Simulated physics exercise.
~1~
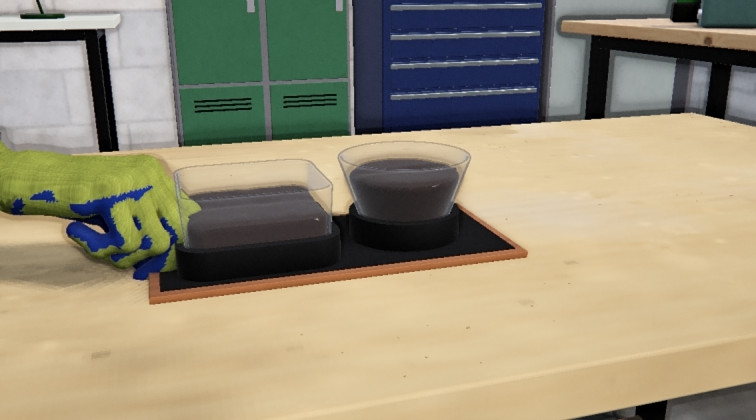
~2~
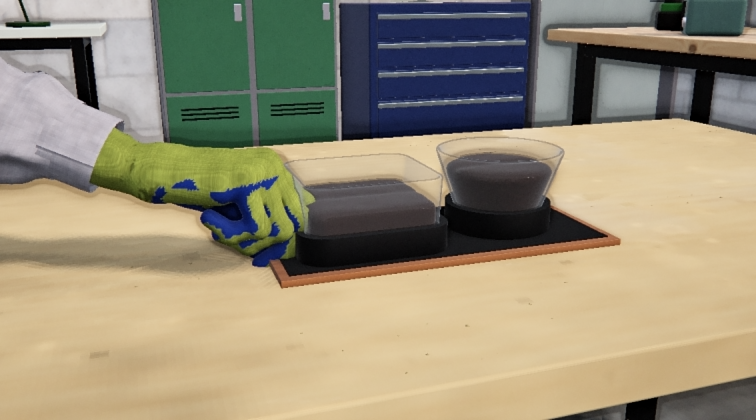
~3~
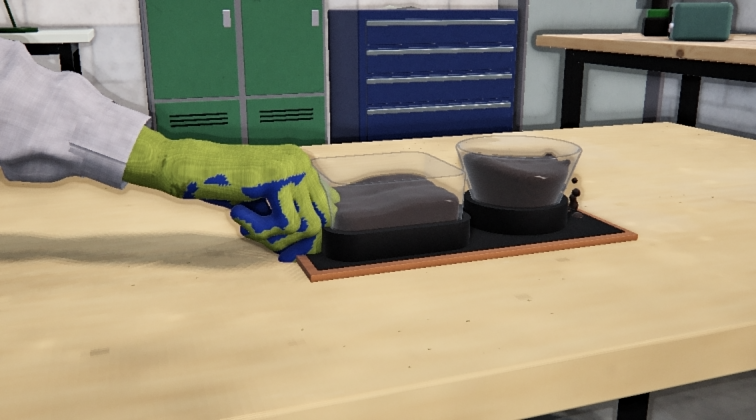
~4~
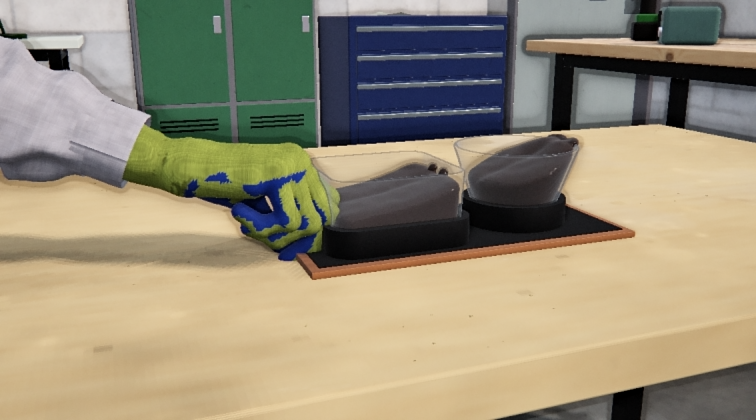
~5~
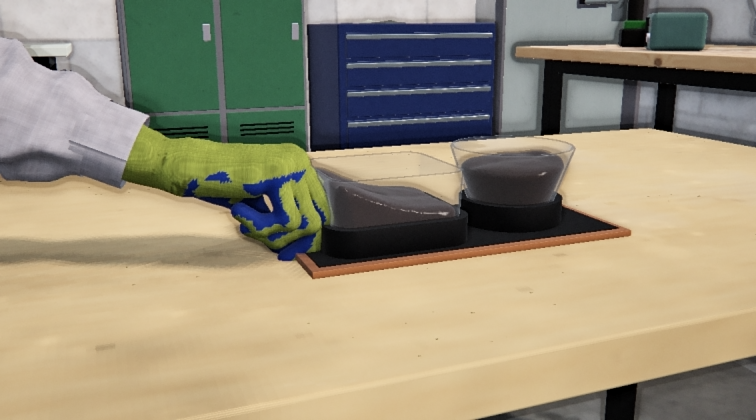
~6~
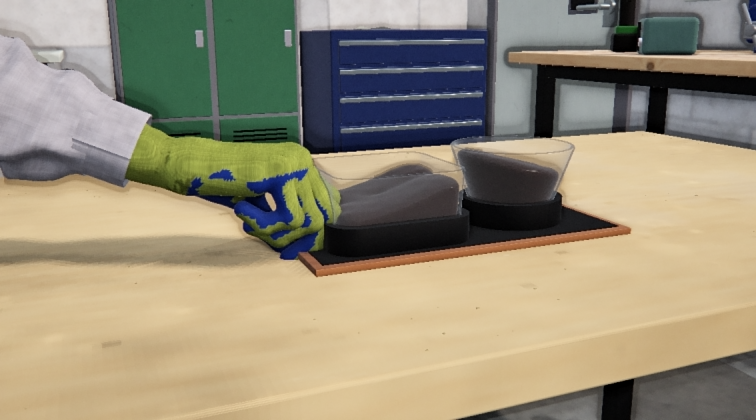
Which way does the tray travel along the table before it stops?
The tray travels to the right, with the gloved hand at its left end.
